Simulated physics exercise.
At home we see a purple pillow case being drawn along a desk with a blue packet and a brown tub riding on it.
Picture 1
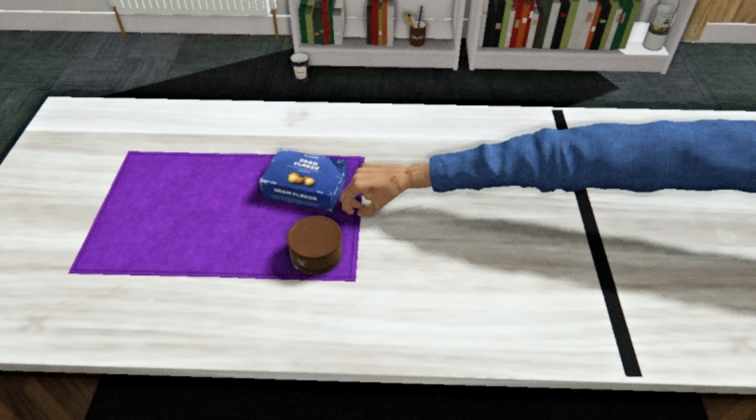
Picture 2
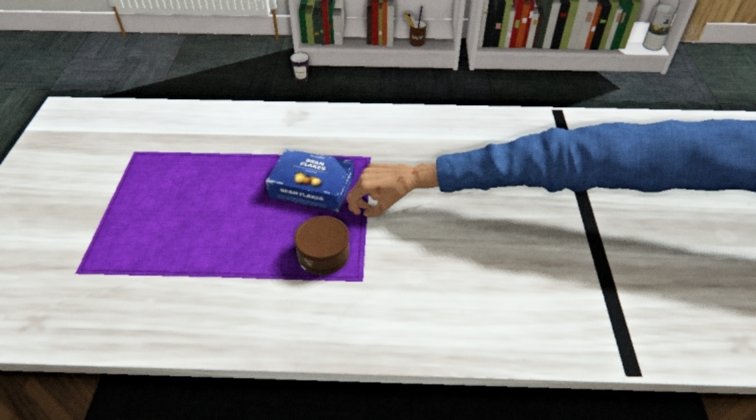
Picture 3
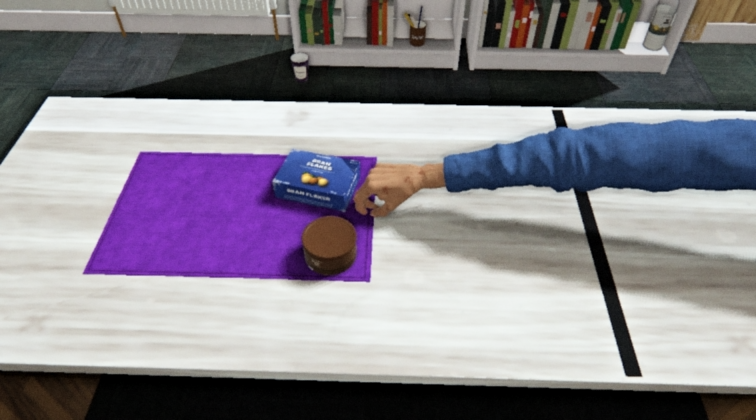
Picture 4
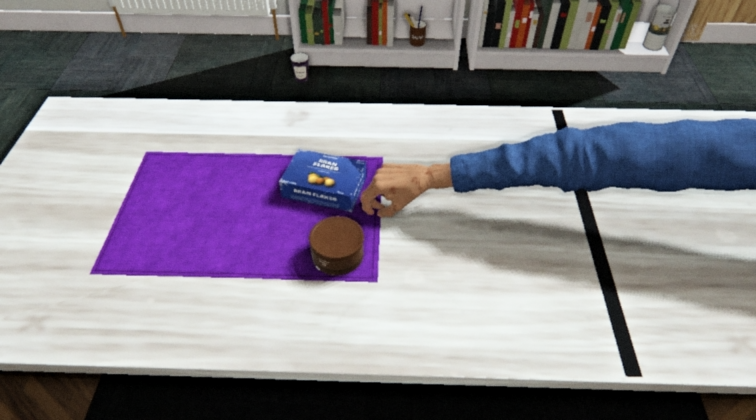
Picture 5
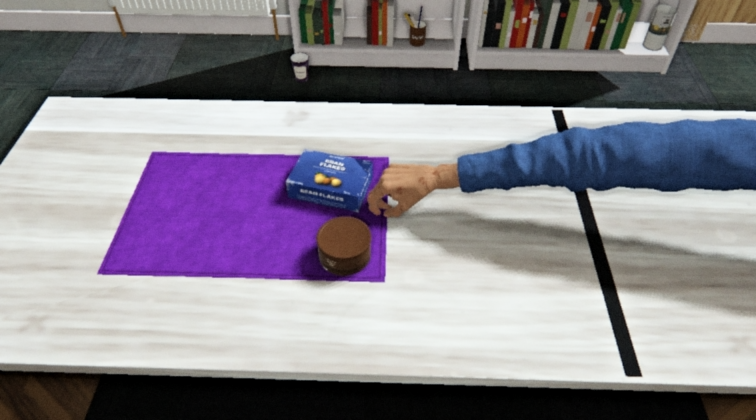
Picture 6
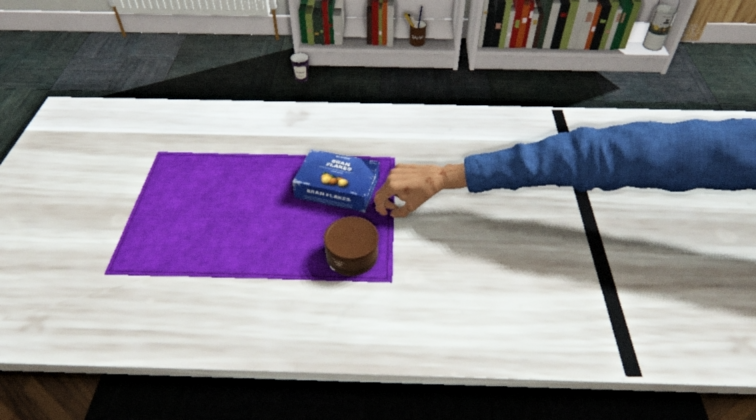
A hand slowly drags a purple cloth carrying a blue packet and brown tub rightward.
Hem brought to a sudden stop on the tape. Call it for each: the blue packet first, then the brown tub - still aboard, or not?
My call: The blue packet still aboard; the brown tub still aboard.
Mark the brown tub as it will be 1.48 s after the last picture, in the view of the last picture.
Position at that time: (563, 252).
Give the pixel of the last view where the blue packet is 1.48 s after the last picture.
Approx. position: (526, 184).
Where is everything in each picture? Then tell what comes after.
Pillow case end (356, 282); blue packet (304, 171); brown tub (314, 236); tape (626, 349), in the first frame.
Pillow case end (363, 282), far hem (75, 274); brown tub (321, 236), in the second frame.
Pillow case end (370, 282); blue packet (317, 171), in the third frame.
Pillow case end (378, 282), far hem (90, 274); brown tub (336, 236), in the fourth frame.
Pillow case end (385, 283); blue packet (330, 171), in the fifth frame.
Pillow case end (392, 283), far hem (104, 275); blue packet (336, 171); brown tub (351, 237); tape (626, 349), in the sixth frame.
Then, 1.37 s on from there, hem short of the tape; blue packet on the cloth near (516, 184); brown tub on the cloth near (552, 252).
Then, 1.48 s on from there, hem at the tape; blue packet on the cloth near (526, 184); brown tub on the cloth near (564, 252).
In the end, hem at the tape; blue packet on the cloth near (526, 184); brown tub on the cloth near (564, 252). The blue packet remains aboard and the brown tub keeps its seat.
